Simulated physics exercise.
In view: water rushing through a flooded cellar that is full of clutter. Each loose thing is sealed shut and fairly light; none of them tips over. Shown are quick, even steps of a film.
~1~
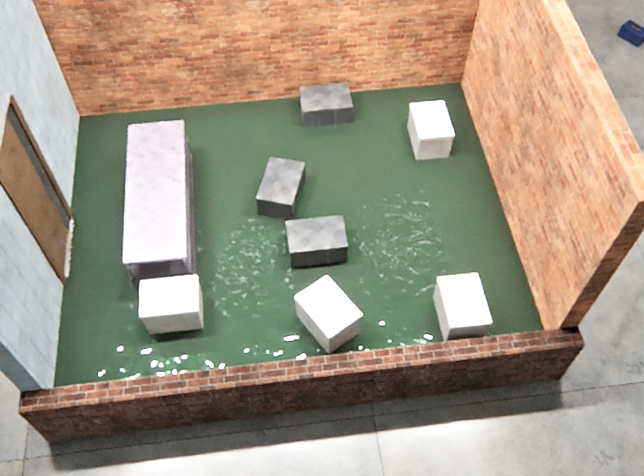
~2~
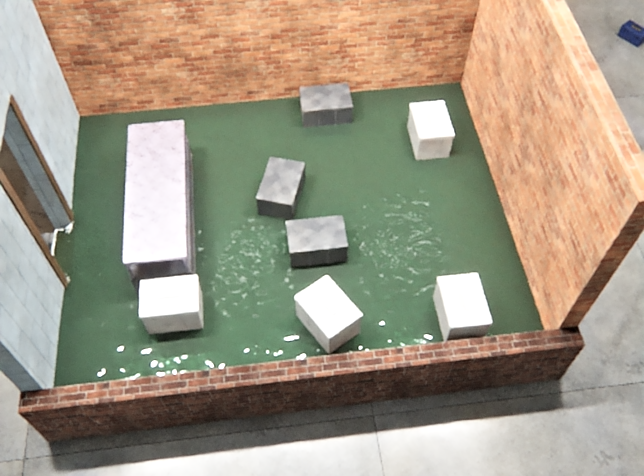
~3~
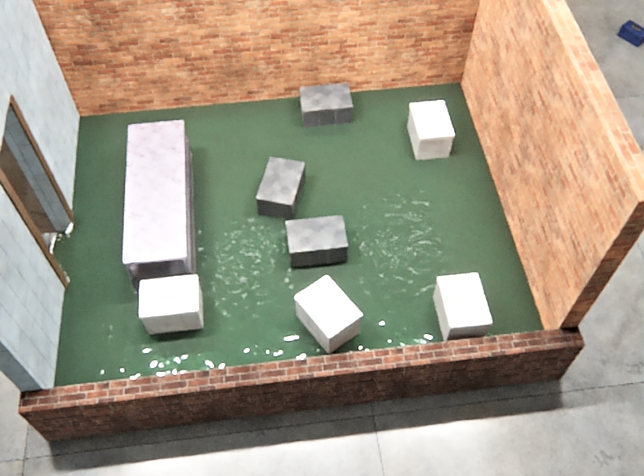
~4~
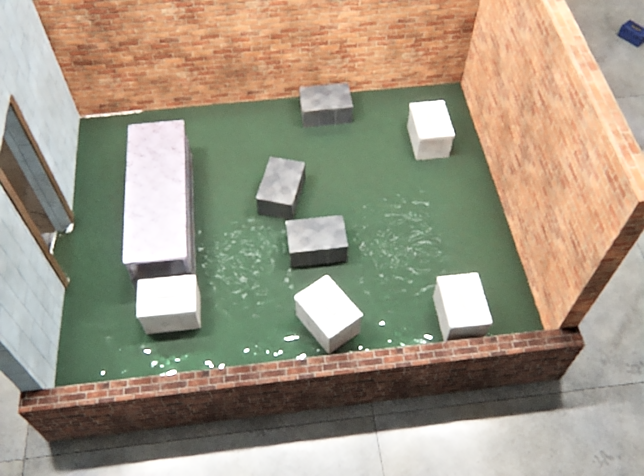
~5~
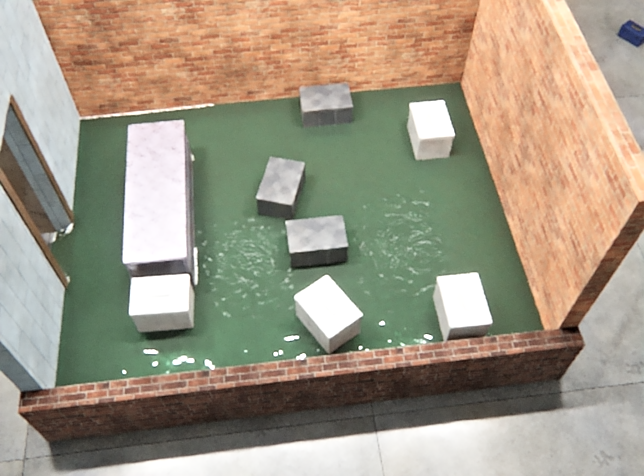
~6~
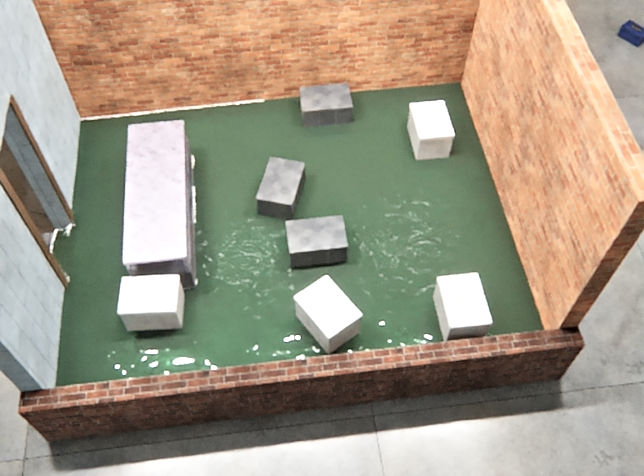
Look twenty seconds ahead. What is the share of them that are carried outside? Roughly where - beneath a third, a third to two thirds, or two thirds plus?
It is going to be less than one third.
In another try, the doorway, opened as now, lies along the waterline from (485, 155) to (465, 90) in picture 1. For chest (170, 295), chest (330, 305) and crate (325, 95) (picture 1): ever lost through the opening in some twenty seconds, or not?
The three read no escape, no escape and escape, respectively.
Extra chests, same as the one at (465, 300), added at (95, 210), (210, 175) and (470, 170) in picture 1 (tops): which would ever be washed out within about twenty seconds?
Copy by copy, in the order given: Swept away, not carried off, not carried off.
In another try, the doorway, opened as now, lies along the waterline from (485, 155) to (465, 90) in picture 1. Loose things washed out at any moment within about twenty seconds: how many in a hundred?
Share reached: 70 %.
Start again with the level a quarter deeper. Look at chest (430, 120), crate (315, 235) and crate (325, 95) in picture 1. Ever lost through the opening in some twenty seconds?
The first one never escapes, the second never escapes, the third never escapes.
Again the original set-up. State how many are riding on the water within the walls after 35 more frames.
The count comes to 6.
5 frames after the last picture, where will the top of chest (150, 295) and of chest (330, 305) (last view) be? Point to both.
First top about at (86, 271); second top about at (301, 314).
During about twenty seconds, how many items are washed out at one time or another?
It totals 1.
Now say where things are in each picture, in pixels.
A chest at (169, 296) floats; a chest at (328, 306) floats; 0 of 7 have shifted, in the first frame.
A chest at (169, 296) floats; a chest at (328, 306) floats; 0 of 7 have shifted, in the second frame.
A chest at (169, 296) floats; a chest at (328, 306) floats; 0 of 7 have shifted, in the third frame.
A chest at (166, 295), afloat; a chest at (328, 306), afloat; 0 of 7 have shifted, in the fourth frame.
A chest at (160, 294) floats, close to its start; a chest at (328, 306), afloat; 1 of 7 have shifted, in the fifth frame.
A chest at (149, 294) floats, close to its start; a chest at (328, 306), afloat; 1 of 7 have shifted, in the sixth frame.
A moment on, 0 of 7 are out; 7 afloat.
Next, 1 of 7 are out; 6 afloat.
Later, 1 of 7 are out; 6 afloat.
In the end, 1 of 7 are out; 6 afloat.
